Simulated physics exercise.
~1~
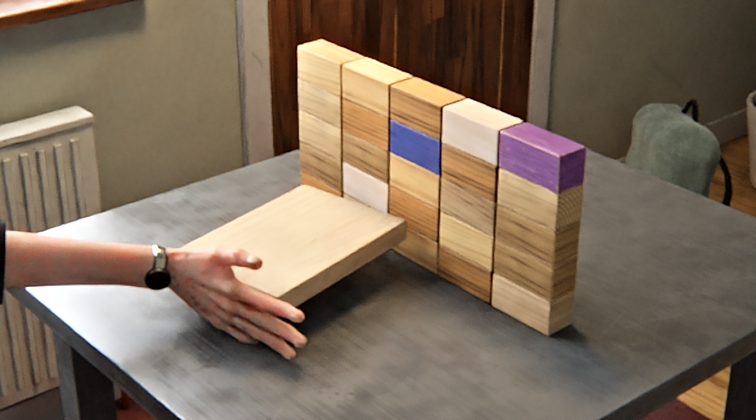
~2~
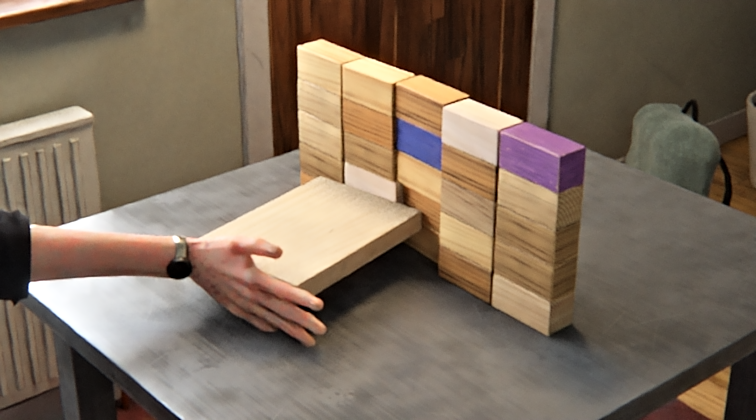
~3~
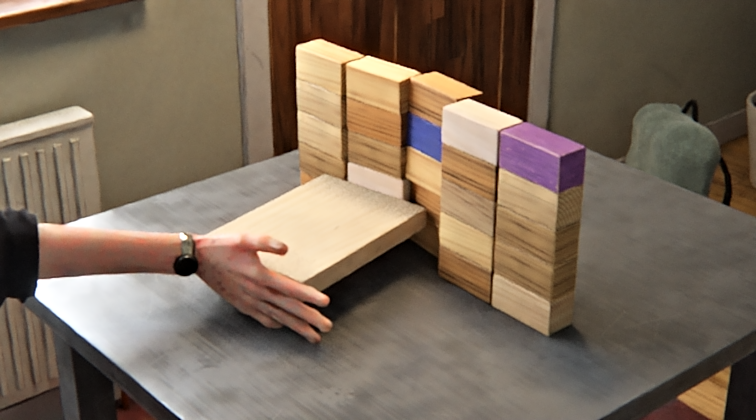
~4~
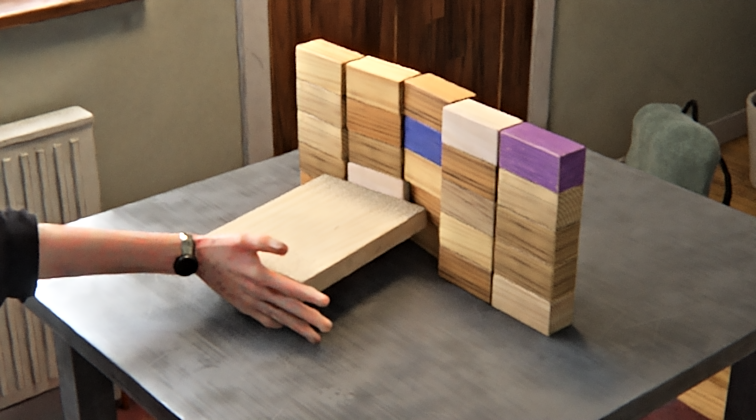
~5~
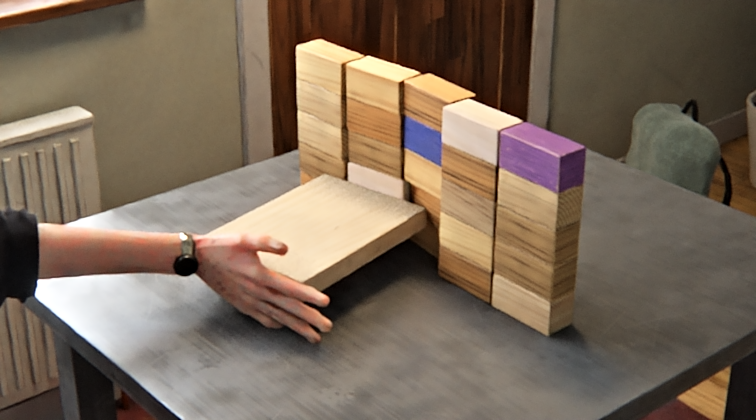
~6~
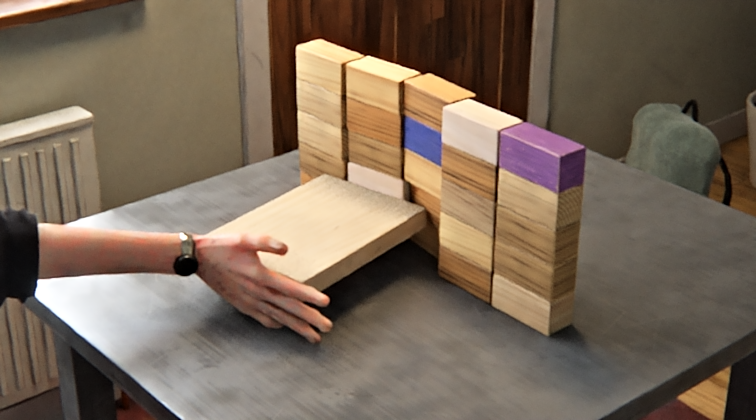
A hand slid a long, flat wooden block into a wall of stacked wooden blocks on a table, nudging the middle columns back a little, including the blue block, before everything stopped with the wall still standing and the purple block unmoved.
